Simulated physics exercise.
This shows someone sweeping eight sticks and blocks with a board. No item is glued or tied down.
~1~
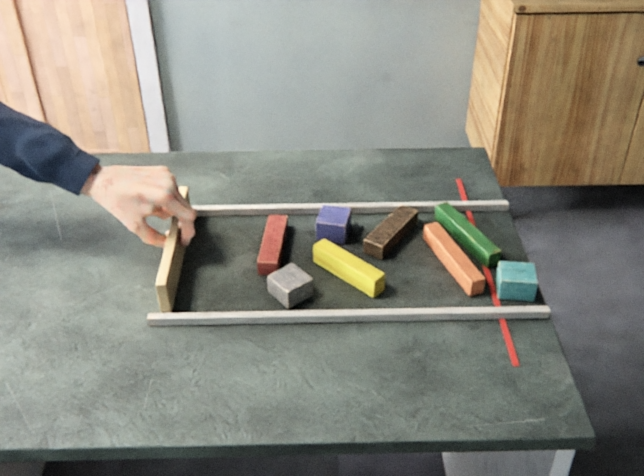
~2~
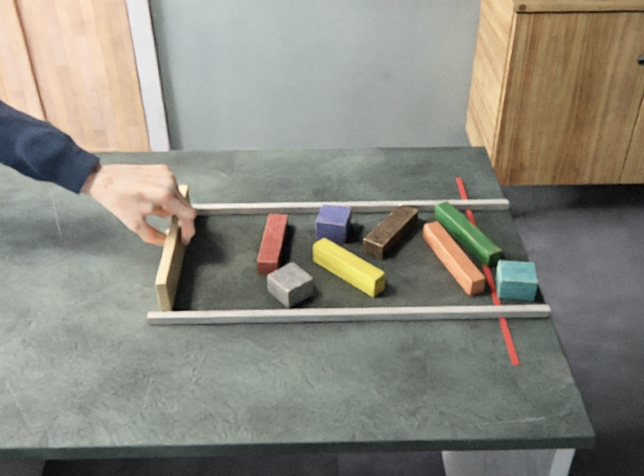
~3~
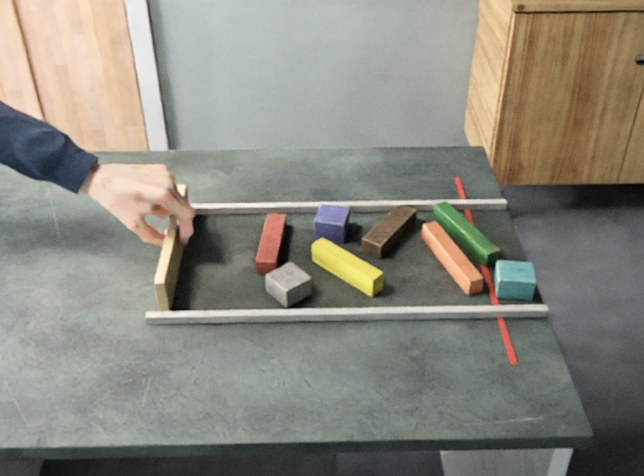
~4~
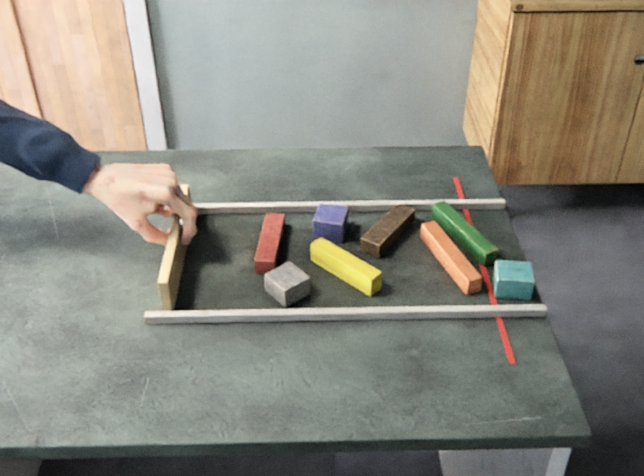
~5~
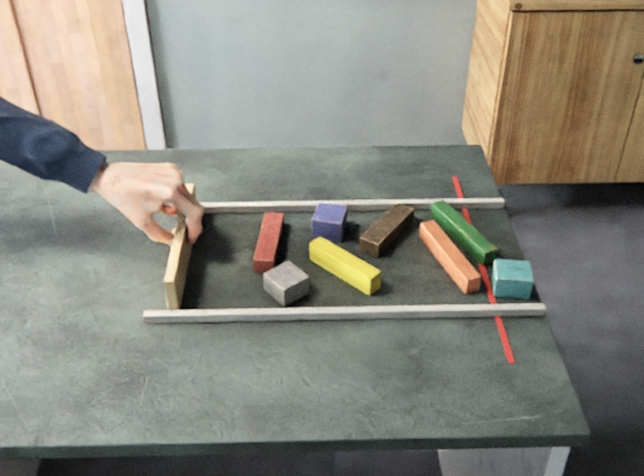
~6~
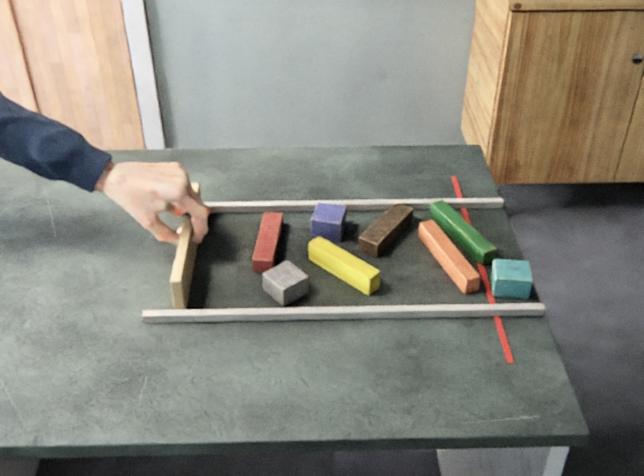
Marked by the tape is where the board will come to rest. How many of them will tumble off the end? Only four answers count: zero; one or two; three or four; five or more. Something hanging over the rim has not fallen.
My answer: Three or four.
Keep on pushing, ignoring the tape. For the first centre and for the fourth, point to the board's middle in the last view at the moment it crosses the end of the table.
(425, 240), later (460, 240).
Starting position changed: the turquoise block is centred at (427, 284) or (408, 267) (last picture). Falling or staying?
Place by place, it drops off; drops off.
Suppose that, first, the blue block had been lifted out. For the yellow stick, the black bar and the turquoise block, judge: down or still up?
The yellow stick remains up, the black bar is kept, the turquoise block drops off.
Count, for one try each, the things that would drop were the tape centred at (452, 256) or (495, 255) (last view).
Try by try, 2 and 6.
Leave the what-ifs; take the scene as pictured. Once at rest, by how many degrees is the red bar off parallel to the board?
About 0°.
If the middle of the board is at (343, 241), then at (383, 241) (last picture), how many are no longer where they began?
The count is 5 at the first point and 7 at the second.
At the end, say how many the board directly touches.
Counting them up gives 2.
Soon after, none off yet; turquoise block at rest near (511, 279); green bar at rest near (461, 232); orange bar at rest near (448, 255).
After that, none off yet; turquoise block at rest near (511, 279); green bar displaced a little near (481, 229); orange bar displaced a little near (470, 256).
In the end, the number that fall off is three or four; gone, black bar, orange bar, green bar and turquoise block.
